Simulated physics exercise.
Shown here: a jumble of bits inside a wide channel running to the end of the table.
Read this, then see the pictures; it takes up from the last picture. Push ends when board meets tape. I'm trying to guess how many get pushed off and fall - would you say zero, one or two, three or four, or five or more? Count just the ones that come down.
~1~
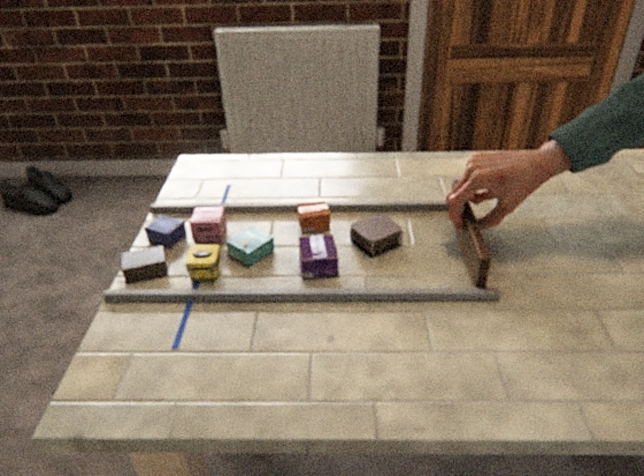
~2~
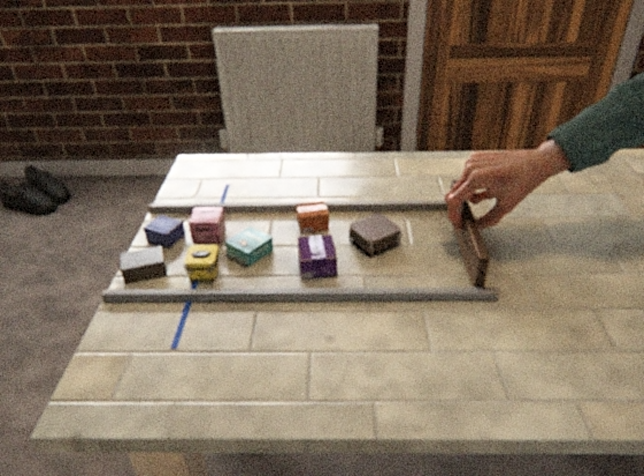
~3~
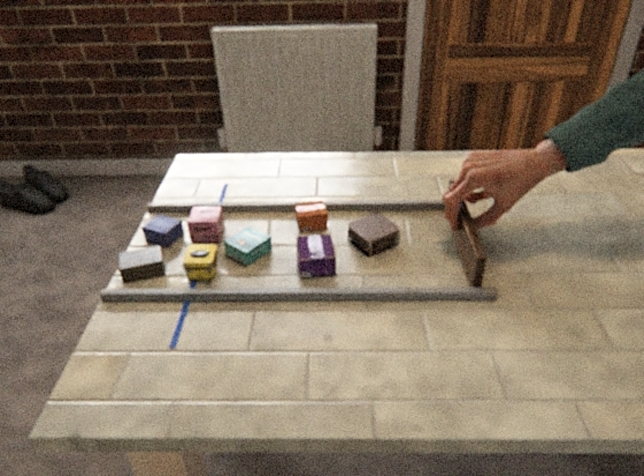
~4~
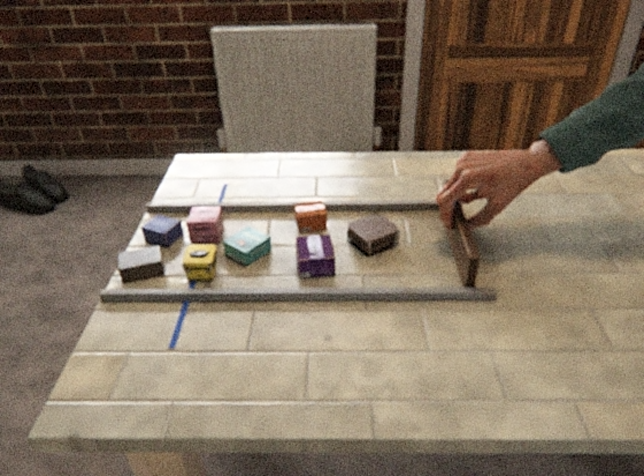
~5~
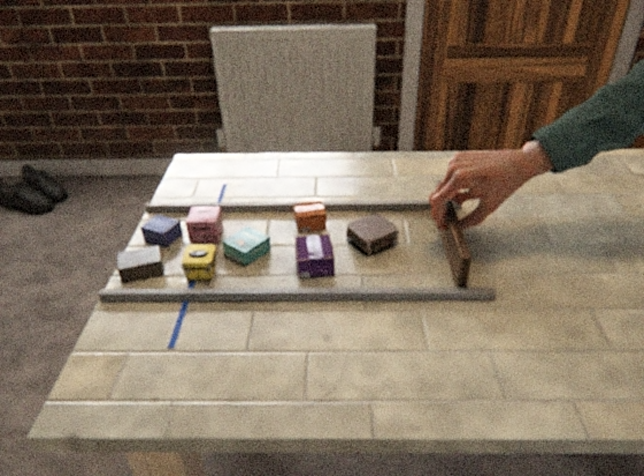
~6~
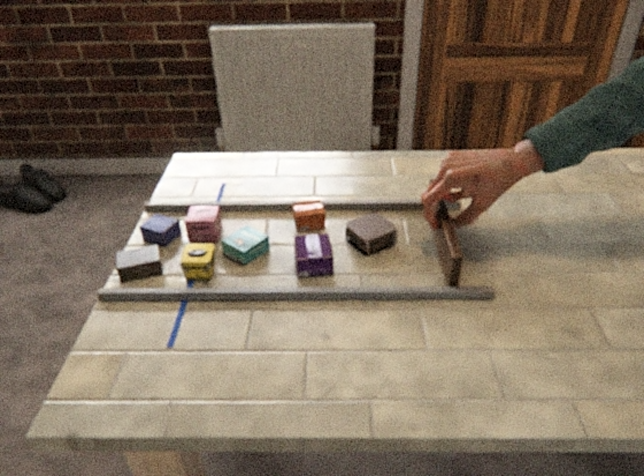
One to two come down.
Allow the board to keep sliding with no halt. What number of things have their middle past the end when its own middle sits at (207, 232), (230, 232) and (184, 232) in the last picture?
Result per place: 1; 0; 2.
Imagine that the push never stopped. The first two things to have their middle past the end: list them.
Earliest first: The blue block, then the black block.
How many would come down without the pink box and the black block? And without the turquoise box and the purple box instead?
First 0, then 1.
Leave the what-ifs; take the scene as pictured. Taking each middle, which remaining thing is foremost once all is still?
That would be the black block, the foremost.
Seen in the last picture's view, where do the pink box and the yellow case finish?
The pink box finishes at (155, 219); the yellow case finishes at (137, 273).
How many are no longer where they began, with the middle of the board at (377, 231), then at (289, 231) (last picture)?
First 1, then 4.
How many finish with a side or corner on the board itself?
It touches 3.
Early on, none off yet; black block at rest near (139, 263); blue block at rest near (161, 230); pink box at rest near (204, 224).
A while later, none off yet; black block at rest near (139, 263); blue block moving near (153, 229); pink box travelled about its own width near (186, 219).
Finally, the number that fall off is one or two; lost, blue block.
